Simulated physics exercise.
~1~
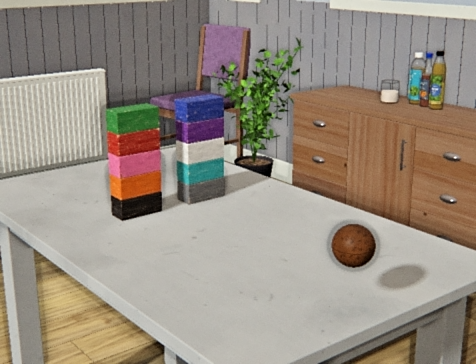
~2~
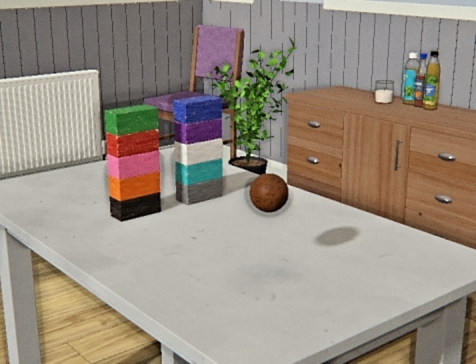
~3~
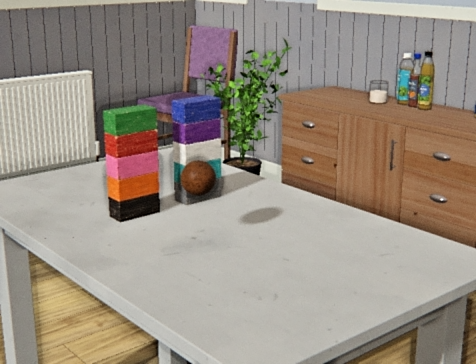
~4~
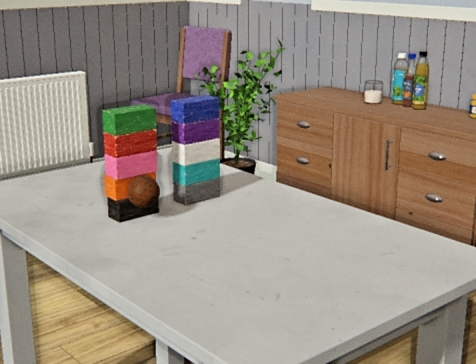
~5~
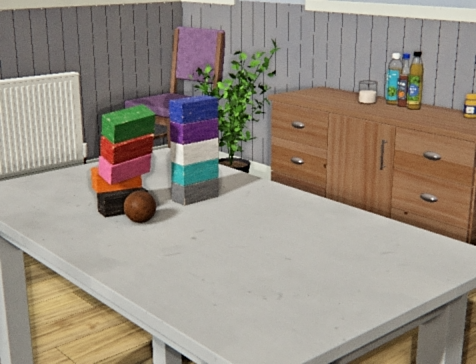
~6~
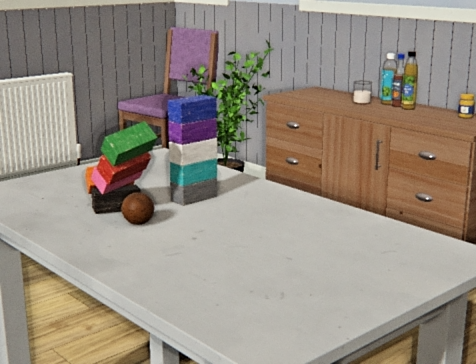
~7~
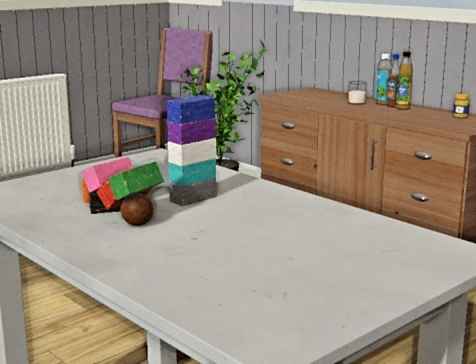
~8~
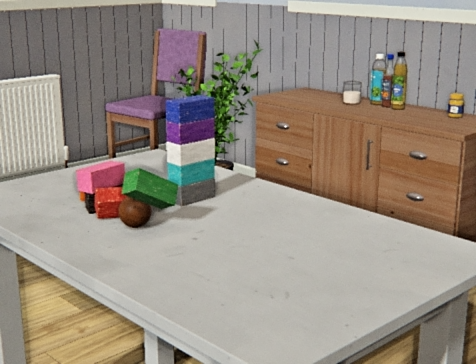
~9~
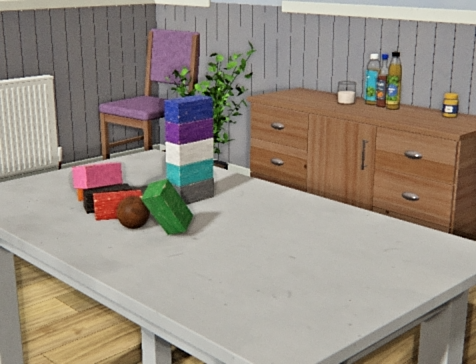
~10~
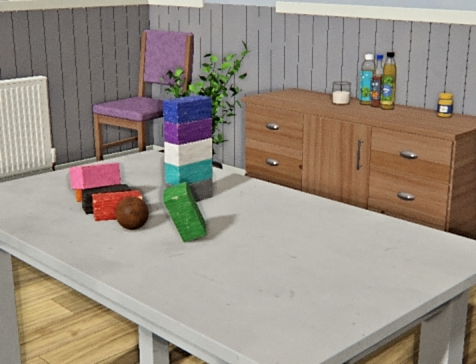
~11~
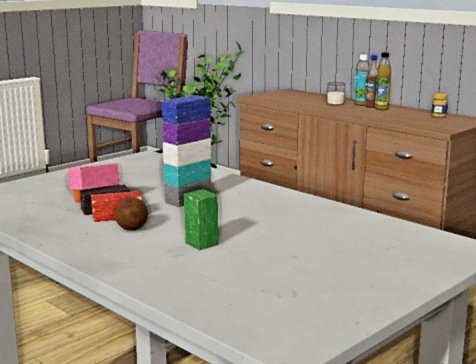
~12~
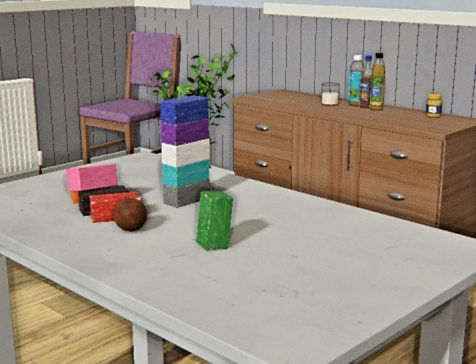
The video shows a brown ball flying leftward over a grey table toward two stacks of colored blocks and hitting the left one, which collapses, the green block tumbling right. The ball rests among the fallen blocks, while the right stack, topped by a blue block, remains standing.
